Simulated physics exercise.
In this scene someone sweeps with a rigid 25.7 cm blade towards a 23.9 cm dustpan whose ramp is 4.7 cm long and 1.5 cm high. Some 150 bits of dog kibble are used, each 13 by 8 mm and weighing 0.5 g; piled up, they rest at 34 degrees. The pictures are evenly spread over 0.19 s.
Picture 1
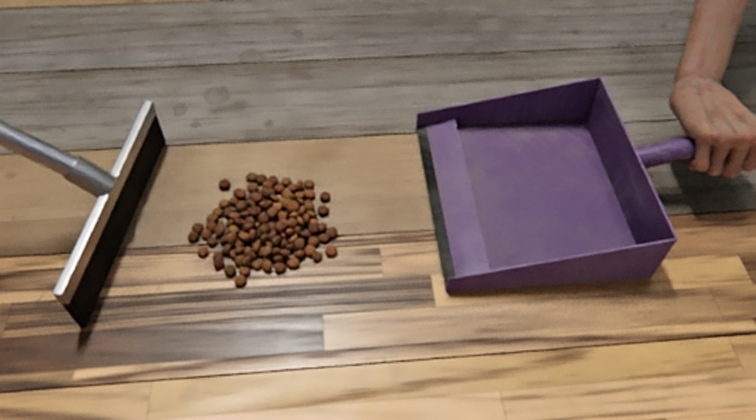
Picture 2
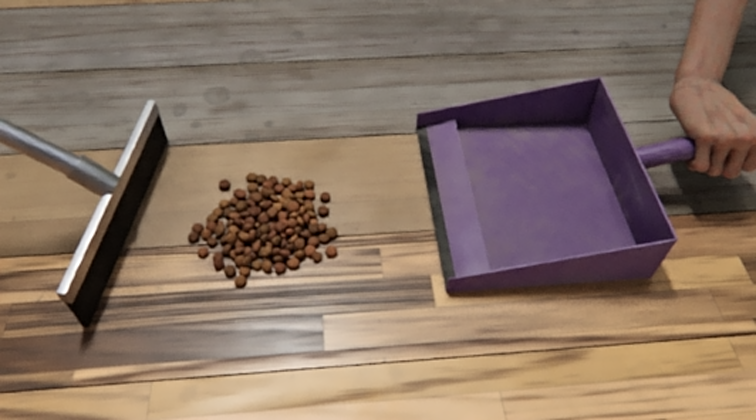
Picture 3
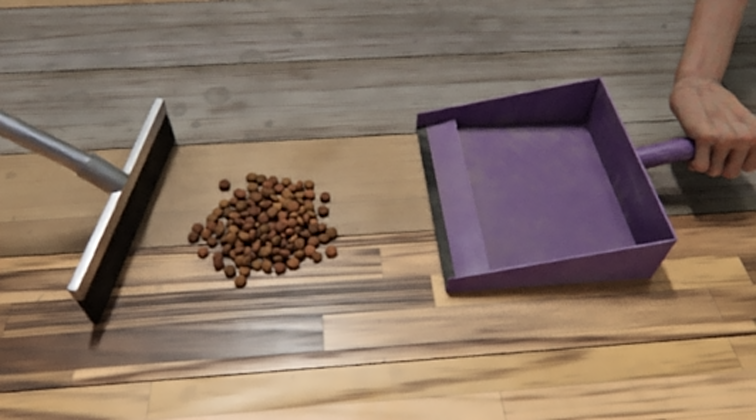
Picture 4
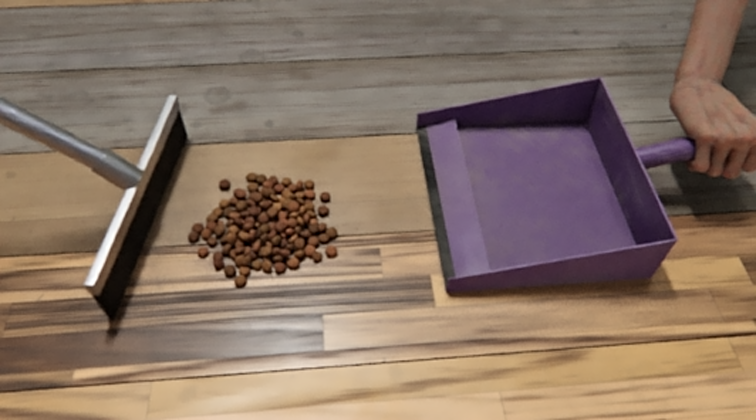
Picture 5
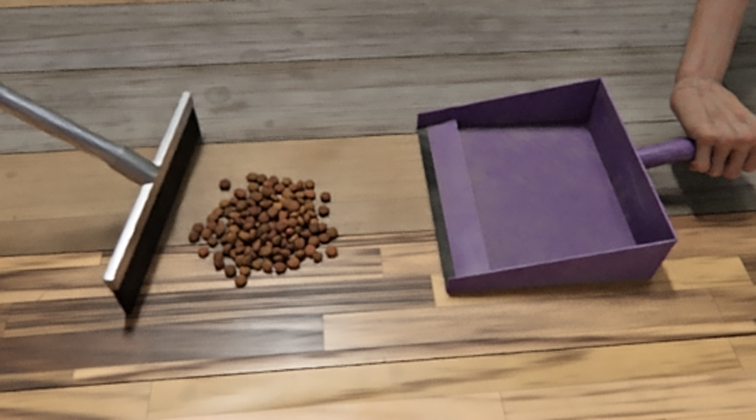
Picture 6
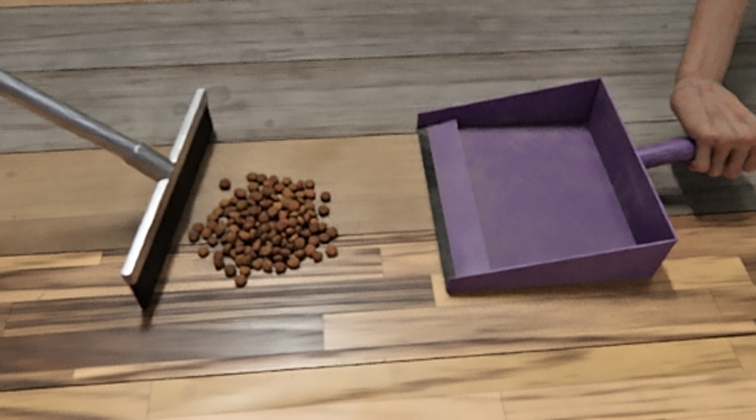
A squeegee-like blade on a grey metal handle slides slowly to the right across a wooden floor, seen from above at an angle by a still camera. A loose heap of small brown pieces of kibble lies left of centre, and a hand at the upper right holds the handle of a purple dustpan. The blade closes in on the heap, while the kibble, hand and dustpan stay still.
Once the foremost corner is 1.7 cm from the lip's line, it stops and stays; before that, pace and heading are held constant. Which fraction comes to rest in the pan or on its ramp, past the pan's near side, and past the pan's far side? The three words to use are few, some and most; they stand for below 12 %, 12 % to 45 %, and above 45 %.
Pan: Few, near side: Few, far side: Few.
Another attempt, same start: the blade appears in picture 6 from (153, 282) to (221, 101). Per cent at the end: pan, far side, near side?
Final per cent - pan 10, far 0, near 5.
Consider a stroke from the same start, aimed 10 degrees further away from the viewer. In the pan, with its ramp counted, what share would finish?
Around 0 %.
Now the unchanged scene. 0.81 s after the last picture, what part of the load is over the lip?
Roughly 5 in a hundred.
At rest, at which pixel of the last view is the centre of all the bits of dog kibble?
Somewhere around (404, 213) in the final frame.
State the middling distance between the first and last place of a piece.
I'd say near 16 cm.
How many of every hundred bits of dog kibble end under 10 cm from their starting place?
The figure is some 20 percent.
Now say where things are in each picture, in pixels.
Blade from (64, 297) to (151, 111), moved 0.0 cm, 0 of the pieces shifted so far; middle of the pieces at (266, 228); pan at (540, 195), in the first frame.
Blade from (67, 297) to (154, 110), moved 0.3 cm, 0 of the pieces shifted so far; middle of the pieces at (266, 229), in the second frame.
Blade from (78, 293) to (162, 108), moved 1.2 cm, 0 of the pieces shifted so far; middle of the pieces at (266, 229), in the third frame.
Blade from (94, 289) to (175, 105), moved 2.7 cm, 0 of the pieces shifted so far; middle of the pieces at (266, 229), in the fourth frame.
Blade from (112, 283) to (189, 102), moved 4.3 cm, 0 of the pieces shifted so far; middle of the pieces at (266, 228), in the fifth frame.
Blade from (130, 278) to (202, 99), moved 5.9 cm, 0 of the pieces shifted so far; middle of the pieces at (266, 228); pan at (540, 195), in the sixth frame.
Then, 0.30 s after the last picture, middle of the blade 16 cm from the lip; 0 % over the lip, far side 0 %, near side 0 %.
Then, 0.50 s after the last picture, middle of the blade 9 cm from the lip; 0 % over the lip, far side 0 %, near side 0 %.
Then, 0.81 s after the last picture, middle of the blade 4 cm from the lip; 5 % over the lip, far side 0 %, near side 0 %.
In the end, pan 5 %, near side 0 %, far side 0 %, in front of the lip or behind the blade 95 %.
